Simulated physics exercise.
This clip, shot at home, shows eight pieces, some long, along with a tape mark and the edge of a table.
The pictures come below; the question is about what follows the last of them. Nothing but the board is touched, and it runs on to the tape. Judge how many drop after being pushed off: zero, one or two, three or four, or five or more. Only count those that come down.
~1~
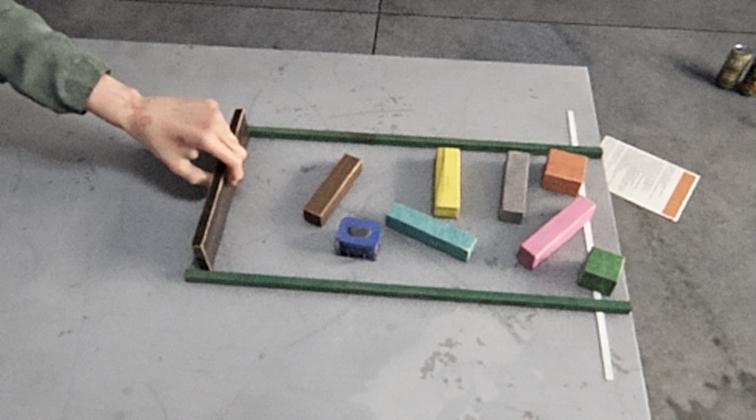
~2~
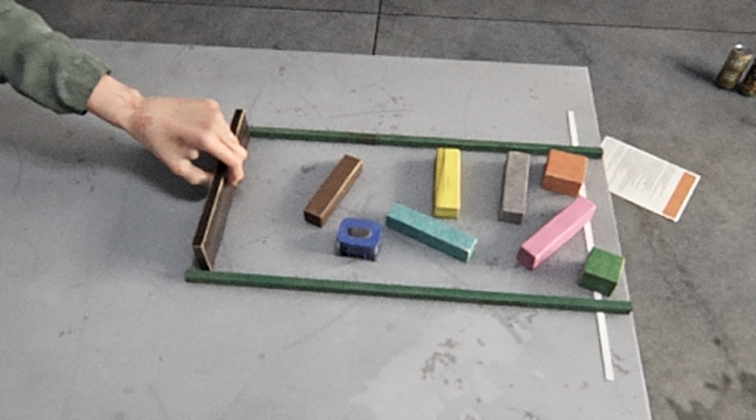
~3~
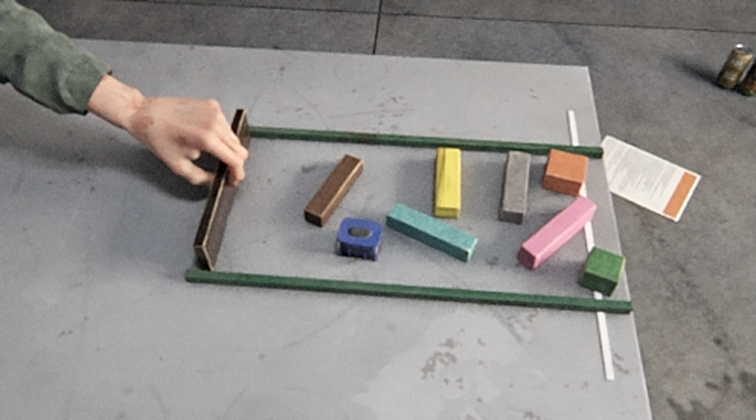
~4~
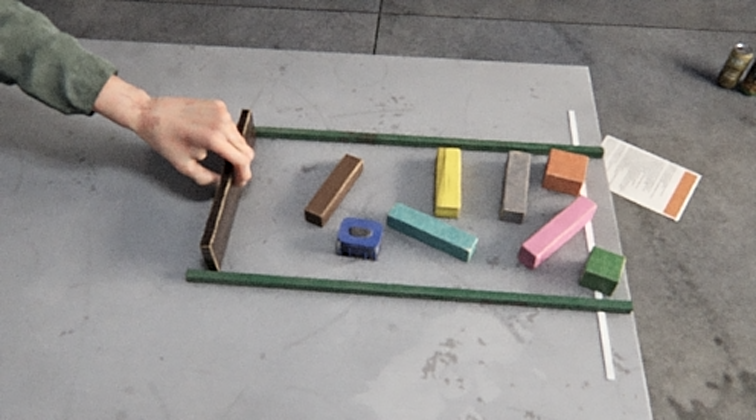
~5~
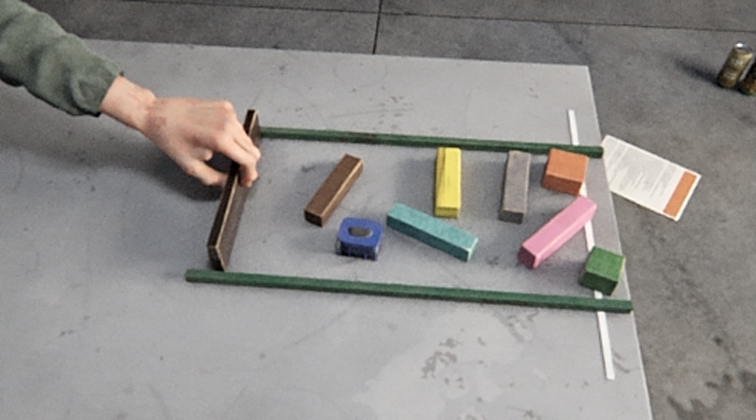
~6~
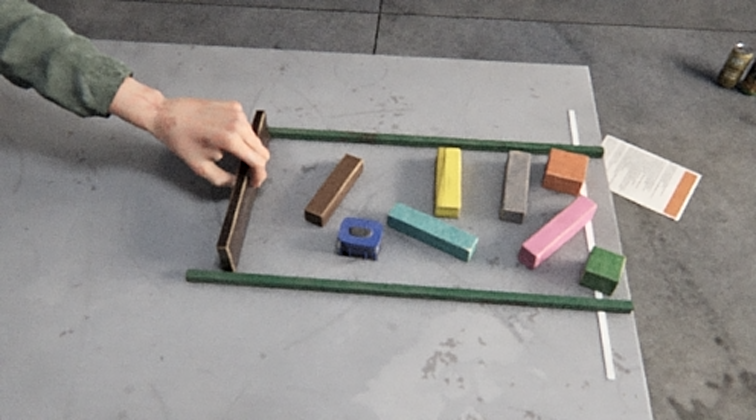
Number dropping: Five or more.
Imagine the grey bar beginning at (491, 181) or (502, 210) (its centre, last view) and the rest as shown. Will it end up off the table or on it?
In order, falls away; falls away.
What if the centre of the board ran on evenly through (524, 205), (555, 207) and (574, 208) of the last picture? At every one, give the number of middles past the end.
First 1, then 3, finally 5.
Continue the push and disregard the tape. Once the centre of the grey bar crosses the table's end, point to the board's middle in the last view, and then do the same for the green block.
Roughly (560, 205); roughly (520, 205).
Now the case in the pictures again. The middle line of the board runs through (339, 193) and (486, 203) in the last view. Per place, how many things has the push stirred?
Respectively 1 and 7.
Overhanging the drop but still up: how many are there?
Looks like 1 of them.
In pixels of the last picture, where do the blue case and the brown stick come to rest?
Final spots - blue case (618, 259), brown stick (598, 205).
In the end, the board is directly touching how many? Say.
Number: 2.
Soon after, none off yet; green block at rest near (602, 271); orange block at rest near (565, 172); pink stick at rest near (558, 231).
After that, none off yet; green block at rest near (602, 271); orange block at rest near (565, 172); pink stick moving near (562, 231).
And then, none off yet; green block tilting well over near (649, 287); orange block displaced about its own width near (615, 168); pink stick displaced about its own width near (623, 230).
In the end, the number that fall off is five or more; gone, turquoise bar, yellow stick, grey bar, pink stick, orange block and green block.
